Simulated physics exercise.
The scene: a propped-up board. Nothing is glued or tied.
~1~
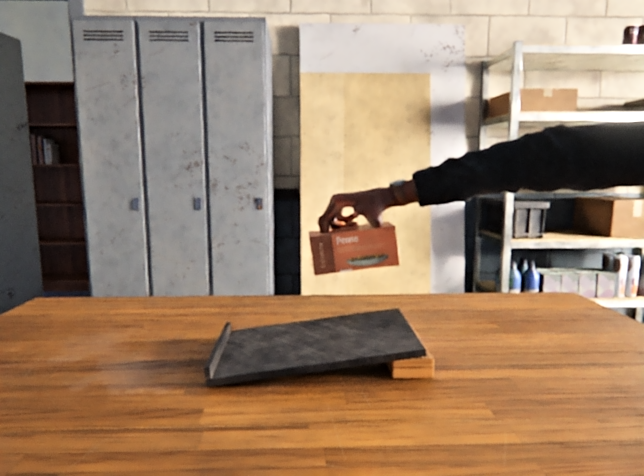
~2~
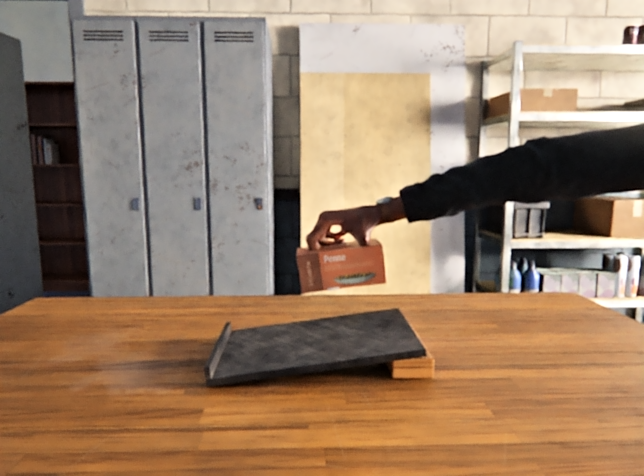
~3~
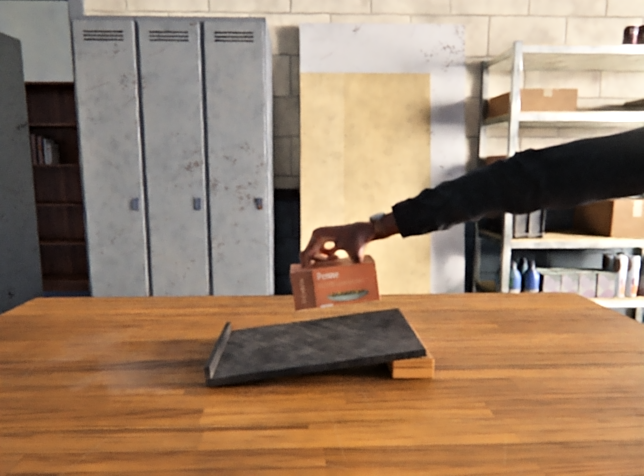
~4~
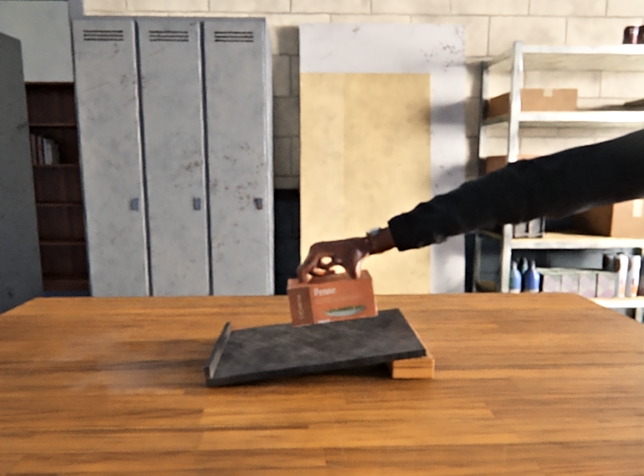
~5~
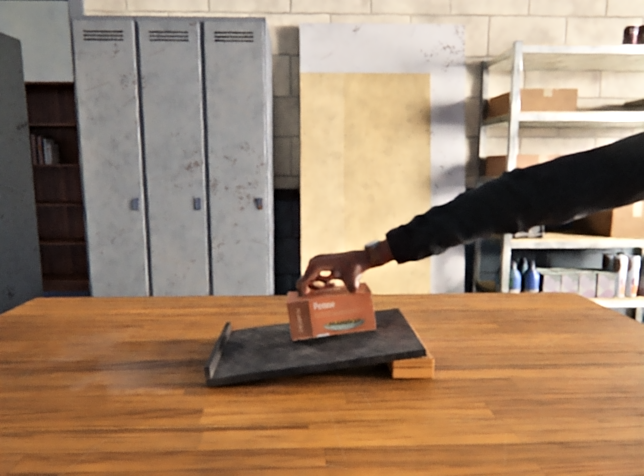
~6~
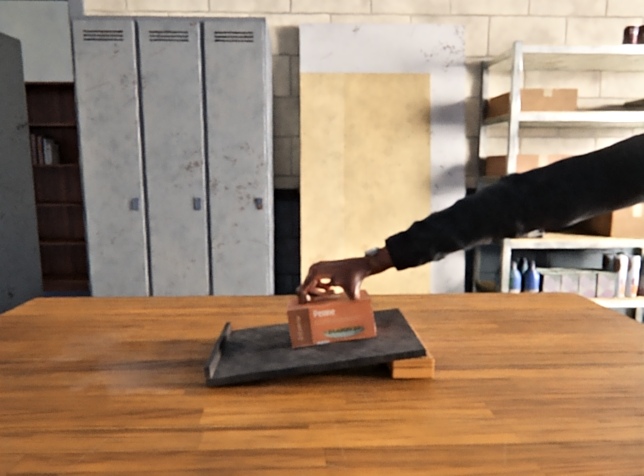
An orange carton, gripped from above by a hand in a dark sleeve, moved down and slightly left, then was set on a dark, propped-up board on a wooden table, the hand still holding it.
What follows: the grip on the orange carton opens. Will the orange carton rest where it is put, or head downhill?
Outcome: The orange carton keeps its place.
Then, 0.20 s after the last picture, nothing has stirred.
Then, 0.40 s after the last picture, orange carton resting near (330, 318).
At rest, it is in place. Seen from the same camera at the end, orange carton near (330, 318). The orange carton remains at rest.
